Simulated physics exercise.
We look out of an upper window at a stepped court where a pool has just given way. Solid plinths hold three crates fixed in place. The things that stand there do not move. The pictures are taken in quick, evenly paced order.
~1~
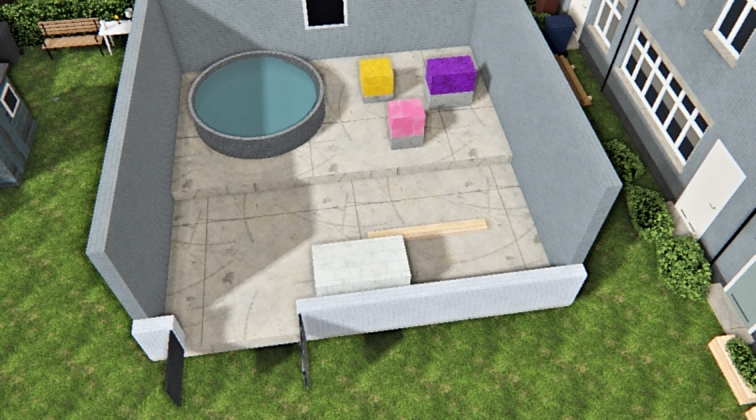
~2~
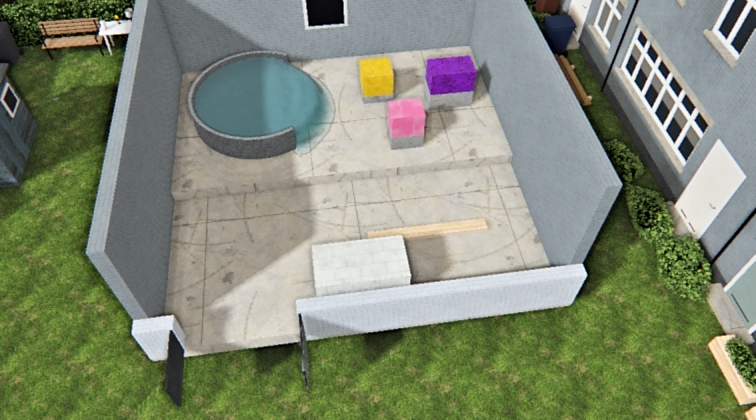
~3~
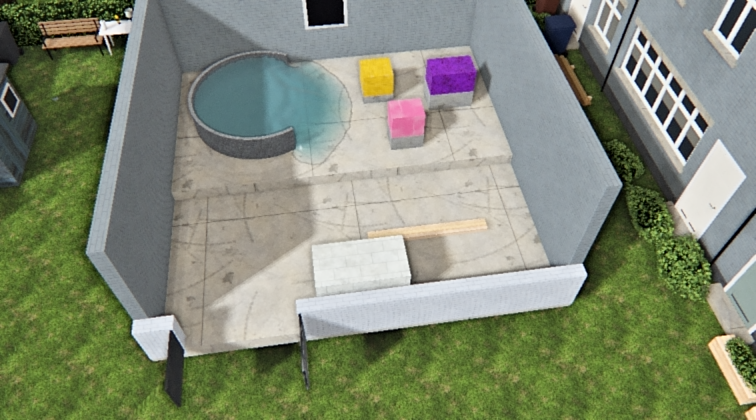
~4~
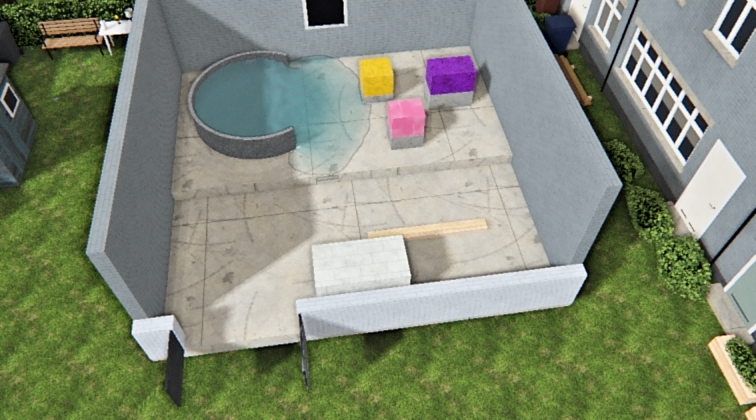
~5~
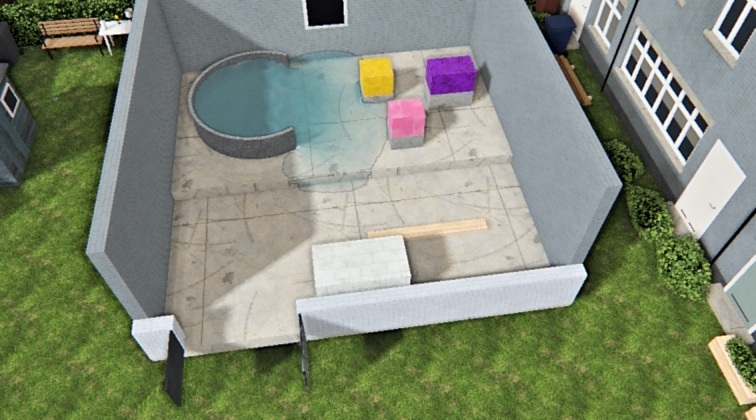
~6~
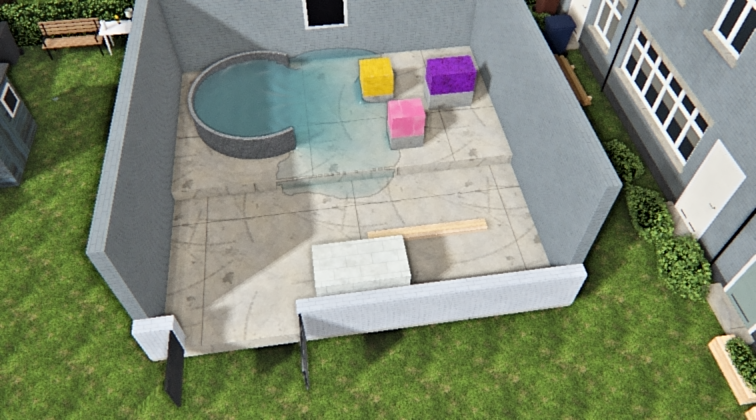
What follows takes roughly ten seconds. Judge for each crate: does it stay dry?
The purple crate: Yes, it stays dry. The yellow crate: No, it gets wet. The pink crate: Yes, it stays dry.
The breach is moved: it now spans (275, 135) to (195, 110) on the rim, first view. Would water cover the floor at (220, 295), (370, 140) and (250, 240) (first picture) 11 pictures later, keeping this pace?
Point one: Reached. Point two: Not reached. Point three: Reached.
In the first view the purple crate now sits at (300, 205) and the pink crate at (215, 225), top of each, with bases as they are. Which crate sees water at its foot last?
I'd say it is the crate marked pink.
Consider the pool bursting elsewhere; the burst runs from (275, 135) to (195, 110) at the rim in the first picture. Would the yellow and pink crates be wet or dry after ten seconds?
First, the yellow crate is not reached; second, the pink crate is not reached.
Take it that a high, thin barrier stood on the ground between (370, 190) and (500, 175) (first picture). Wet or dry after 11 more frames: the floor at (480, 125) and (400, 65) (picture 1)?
In order, I'd call them inundated and inundated.
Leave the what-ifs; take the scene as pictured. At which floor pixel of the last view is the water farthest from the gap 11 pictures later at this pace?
Pixel estimate: (531, 232).
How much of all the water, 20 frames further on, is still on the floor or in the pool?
I'd say around 100 per cent.
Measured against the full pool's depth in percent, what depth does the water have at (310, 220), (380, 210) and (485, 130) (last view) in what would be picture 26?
I'd put them at close to 0 per cent, then 12 per cent, then 30 per cent.
A moment on, water covers 35 % of the floor; the purple crate water round its plinth, the yellow crate water round its plinth, the pink crate water round its plinth.
Next, water covers 45 % of the floor; the purple crate water round its plinth, the yellow crate water round its plinth, the pink crate water round its plinth.
Then, water covers 60 % of the floor; the purple crate water round its plinth, the yellow crate water round its plinth, the pink crate water round its plinth.
Later, water covers 80 % of the floor; the purple crate water round its plinth, the yellow crate water round its plinth, the pink crate water round its plinth.
In the end, water covers 95 % of the floor; the purple crate stayed above the water, the yellow crate was topped, the pink crate stayed above the water.
